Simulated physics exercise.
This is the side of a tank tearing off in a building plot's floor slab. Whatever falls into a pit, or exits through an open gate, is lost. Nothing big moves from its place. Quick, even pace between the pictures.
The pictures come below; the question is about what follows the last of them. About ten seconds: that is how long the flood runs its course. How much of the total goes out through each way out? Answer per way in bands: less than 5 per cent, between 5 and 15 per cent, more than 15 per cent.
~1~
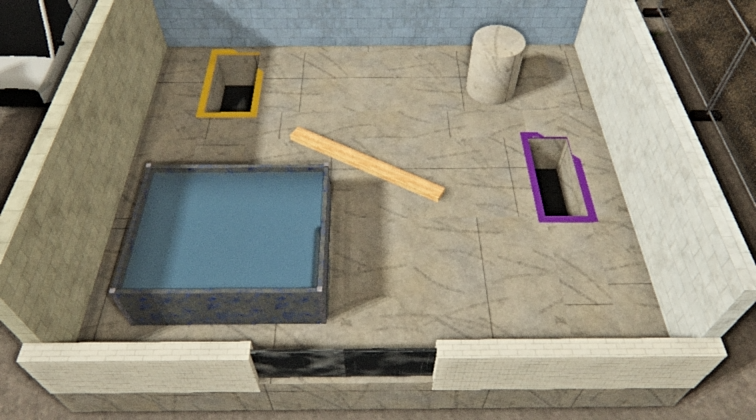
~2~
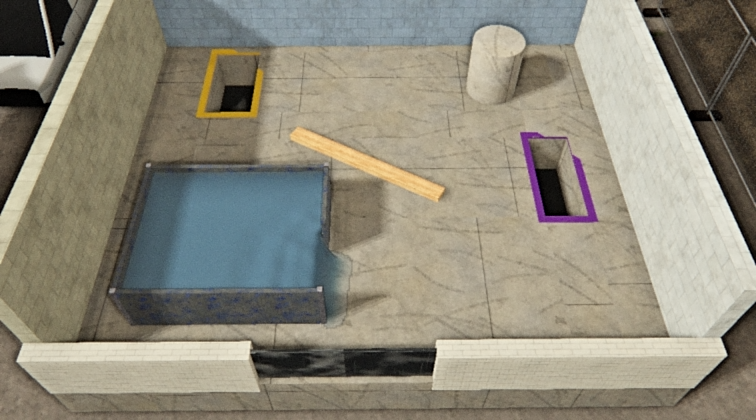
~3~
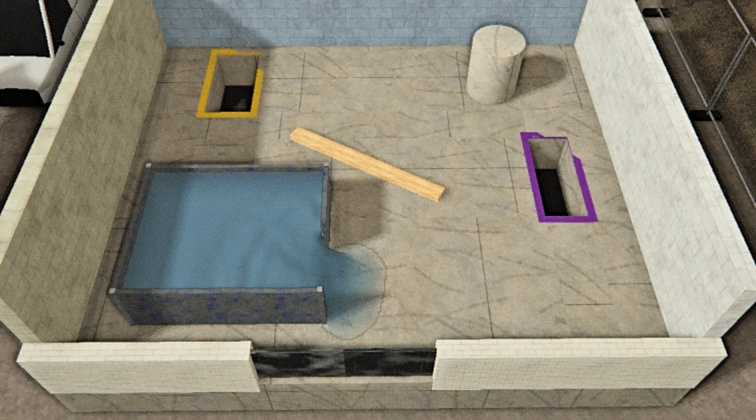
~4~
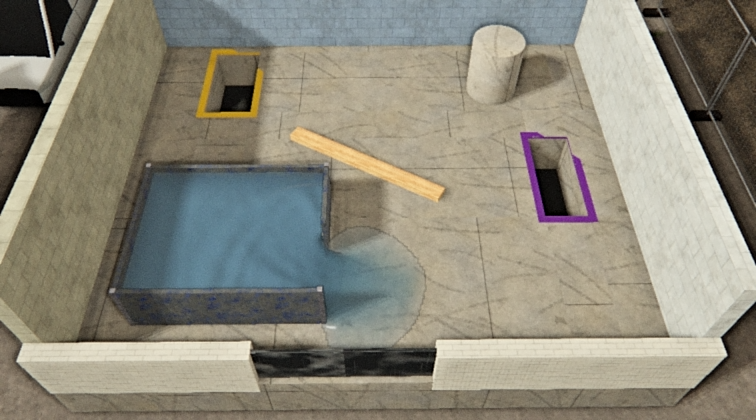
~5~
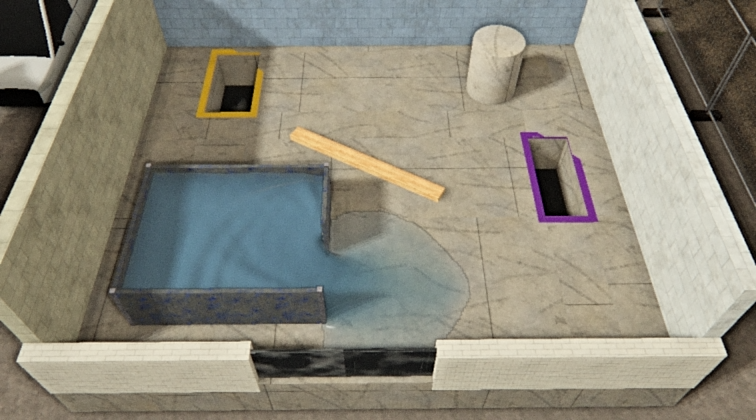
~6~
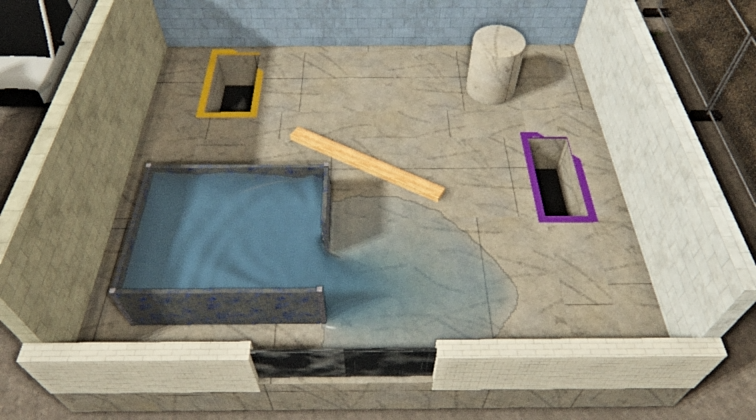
Going out through each: The gate, less than 5 per cent; the yellow pit, less than 5 per cent; the purple pit, more than 15 per cent.
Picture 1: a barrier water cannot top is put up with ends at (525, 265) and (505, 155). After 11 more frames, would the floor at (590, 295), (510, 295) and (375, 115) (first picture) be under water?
First submerged, second submerged, third spared.
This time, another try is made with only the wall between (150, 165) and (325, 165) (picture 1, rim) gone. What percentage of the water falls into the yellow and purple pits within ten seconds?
In percent: Yellow 55, purple 6.
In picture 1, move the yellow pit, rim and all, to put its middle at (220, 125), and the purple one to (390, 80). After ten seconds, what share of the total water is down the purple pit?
Share for the purple pit: 20 percent.
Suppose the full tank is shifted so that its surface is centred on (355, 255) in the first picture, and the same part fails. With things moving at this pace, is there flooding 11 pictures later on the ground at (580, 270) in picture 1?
Outcome noted: Waterlogged.
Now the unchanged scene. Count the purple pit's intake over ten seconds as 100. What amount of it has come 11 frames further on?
Something like 5 in a hundred.
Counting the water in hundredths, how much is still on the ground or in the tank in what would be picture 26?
That comes to around 92 in a hundred.
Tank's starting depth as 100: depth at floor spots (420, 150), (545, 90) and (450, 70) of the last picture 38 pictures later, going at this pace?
I'd say around 0 per cent, then 2 per cent, then 4 per cent.
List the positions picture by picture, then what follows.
The open tank at (229, 227) is whole and still, in the first picture.
Water pours out at (322, 278) and has run to (328, 325), in the second picture.
Water pours out at (323, 279) and has run to (375, 260), in the third picture.
Water pours out at (323, 280) and has run to (420, 276), in the fourth picture.
The front is at (463, 297), out from the gap at (323, 279), in the fifth picture.
Water pours out at (323, 279) and has run to (510, 304), in the sixth picture.
A moment on, water covers 25 % of the floor; the gate 0 %, the yellow pit 0 %, the purple pit 0 %.
Next, water covers 30 % of the floor; the gate 0 %, the yellow pit 0 %, the purple pit 2 %.
Then, water covers 40 % of the floor; the gate 0 %, the yellow pit 0 %, the purple pit 9 %.
Later, water covers 50 % of the floor; the gate 0 %, the yellow pit 0 %, the purple pit 25 %.
In the end, water covers 80 % of the floor; the gate 0 %, the yellow pit 0 %, the purple pit 40 %.
